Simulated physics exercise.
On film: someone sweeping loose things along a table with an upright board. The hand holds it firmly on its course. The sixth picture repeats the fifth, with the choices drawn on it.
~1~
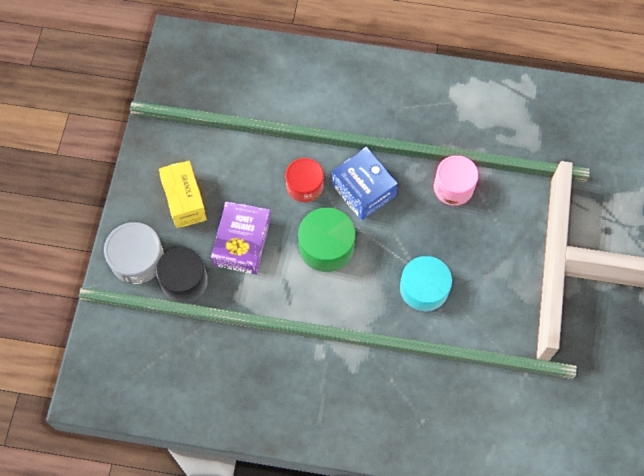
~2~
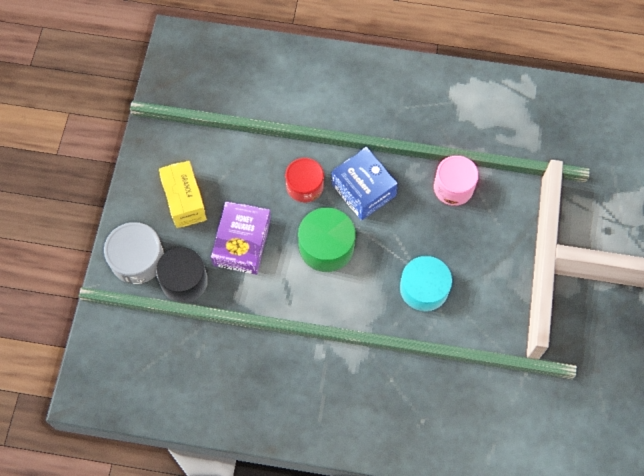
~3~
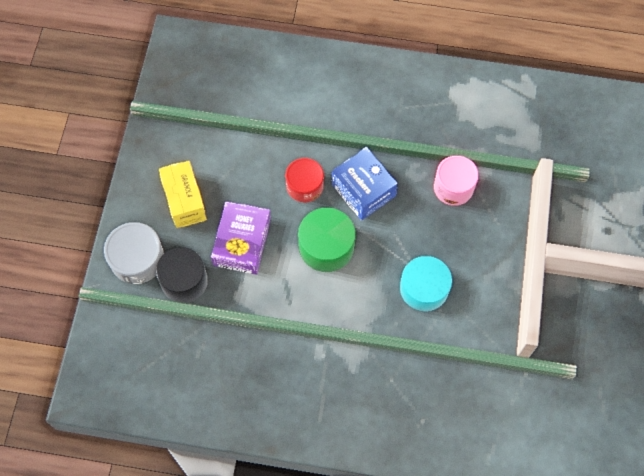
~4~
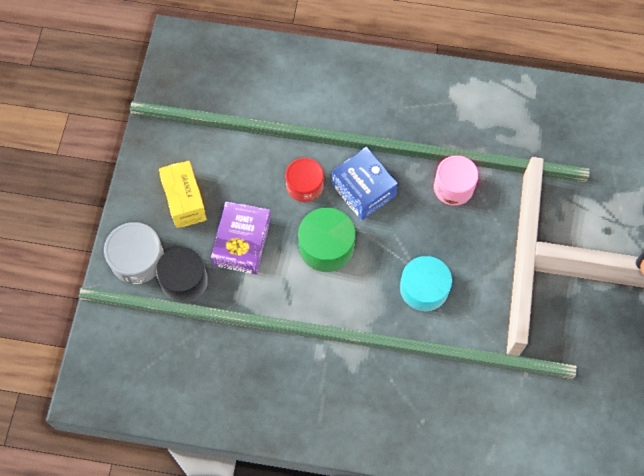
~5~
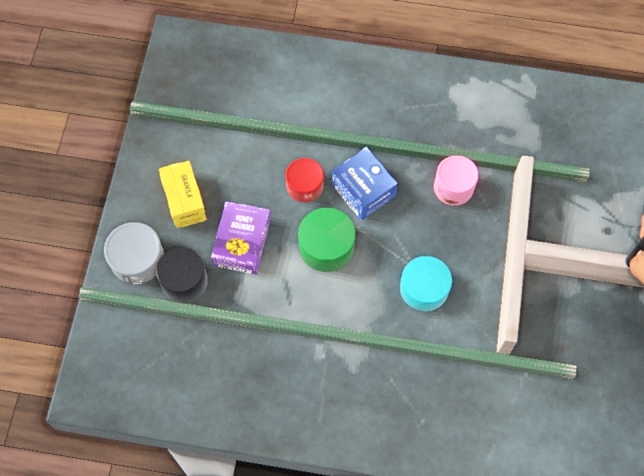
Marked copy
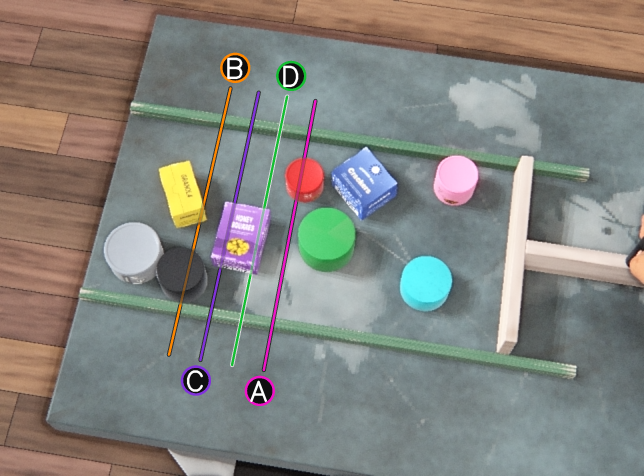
Upright wooden board sliding slowly left between green rails on a grey table, a hand appearing behind it, scattered tubs and packets motionless.
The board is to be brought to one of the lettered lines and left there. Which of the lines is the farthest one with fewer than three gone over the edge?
Line B.
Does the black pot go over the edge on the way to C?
No.
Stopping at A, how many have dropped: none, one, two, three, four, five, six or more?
By then, none.
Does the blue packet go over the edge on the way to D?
No.
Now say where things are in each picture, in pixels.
The first picture shows blue packet (364, 184); black pot (182, 275); purple packet (242, 238).
The second picture shows board (550, 250); pink tub (456, 181).
The third picture shows board (540, 248); green tin (327, 240).
The fourth picture shows board (530, 247); red tub (305, 181).
The fifth picture shows board (520, 245); blue packet (364, 184); black pot (182, 275); purple packet (242, 238).
On the copy, A at (291, 228); B at (201, 214); C at (231, 219); D at (261, 223).
On B. First, board (405, 228); pink tub (387, 163); blue packet (354, 188).
Then, board (291, 210); grey jar (125, 251); yellow packet (164, 191).
Finally, board (203, 197); grey jar over the edge; yellow packet over the edge; two fallen.
By contrast, A is within the limit but short; C is within the limit but short; D is within the limit but short.
